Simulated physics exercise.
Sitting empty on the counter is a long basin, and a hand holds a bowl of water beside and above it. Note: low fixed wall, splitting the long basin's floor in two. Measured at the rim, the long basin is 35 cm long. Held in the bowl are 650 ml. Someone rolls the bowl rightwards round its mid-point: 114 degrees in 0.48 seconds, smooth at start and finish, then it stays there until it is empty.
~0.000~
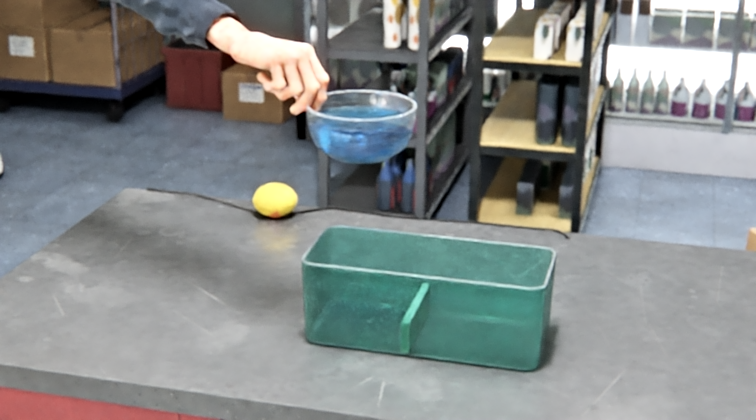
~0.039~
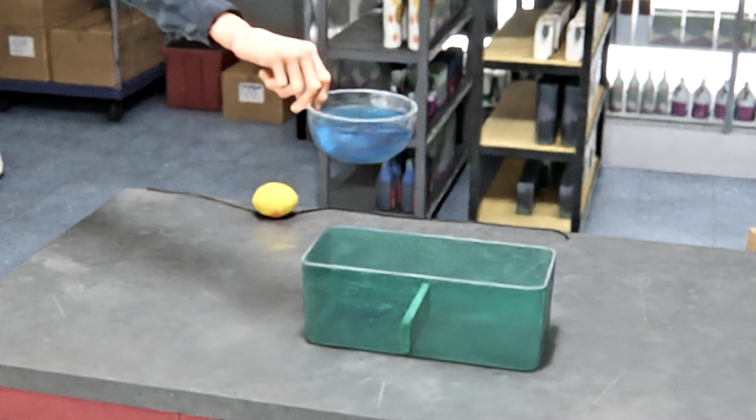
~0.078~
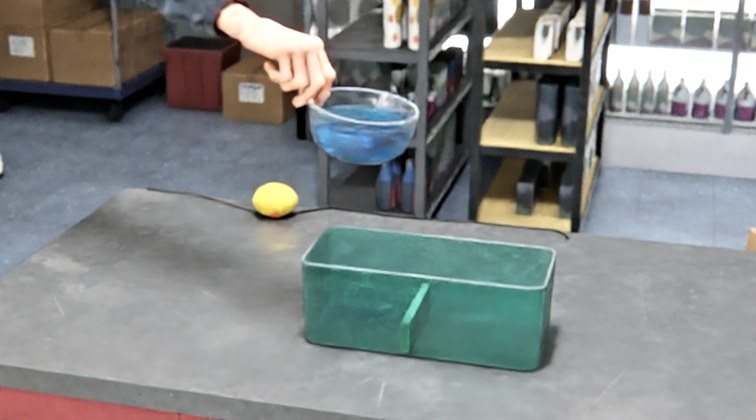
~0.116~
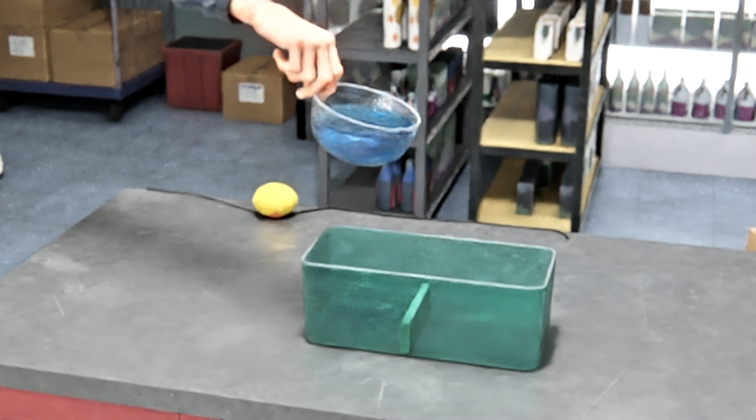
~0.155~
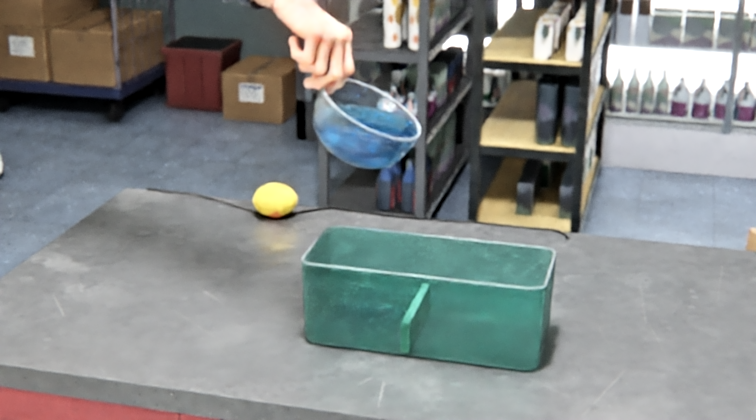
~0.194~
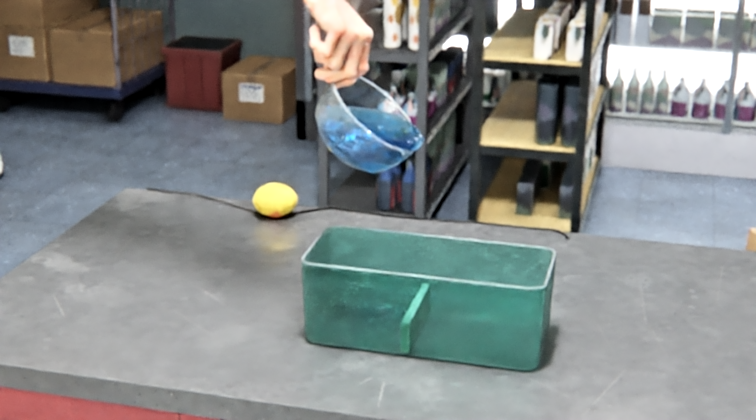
A hand holds a clear glass bowl of blue liquid above a long, empty, translucent green basin with a low divider, seen from slightly above by a still camera. The basin sits on a dark grey counter near a yellow lemon-like object and a black cord, with shelves, bottles and cardboard boxes behind. The hand rolls the bowl rightwards, gently then more steeply, and the liquid shifts to its lowered right rim.
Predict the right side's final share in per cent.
The right side finishes with roughly 73 per cent.
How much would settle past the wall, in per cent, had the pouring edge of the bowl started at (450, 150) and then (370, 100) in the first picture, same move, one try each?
85 in a hundred, followed by 20 in a hundred.
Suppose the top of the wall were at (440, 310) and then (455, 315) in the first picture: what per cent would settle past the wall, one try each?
Roughly 45 per cent, then 25 per cent.
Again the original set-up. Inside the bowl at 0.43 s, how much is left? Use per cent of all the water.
I reckon about 7 in a hundred is still held.
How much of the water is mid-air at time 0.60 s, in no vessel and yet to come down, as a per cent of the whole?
It comes to some 4 percent of the total.
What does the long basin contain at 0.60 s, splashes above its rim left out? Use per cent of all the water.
Some 96 per cent.
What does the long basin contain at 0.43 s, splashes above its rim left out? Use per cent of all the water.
34 %, give or take.
By 0.43 s the tilt is 111° and 7 per cent is still to pour, 0 is left of the wall and 34 right of it.
By 0.60 s the tilt is 114° and 0 per cent is still to pour, 18 is left of the wall and 78 right of it.
By 0.78 s the tilt is 114° and 0 per cent is still to pour, 23 is left of the wall and 72 right of it.
By 0.98 s the tilt is 114° and 0 per cent is still to pour, 25 is left of the wall and 73 right of it.
At rest 24 per cent lies left of the wall, 73 right of it and 3 outside.
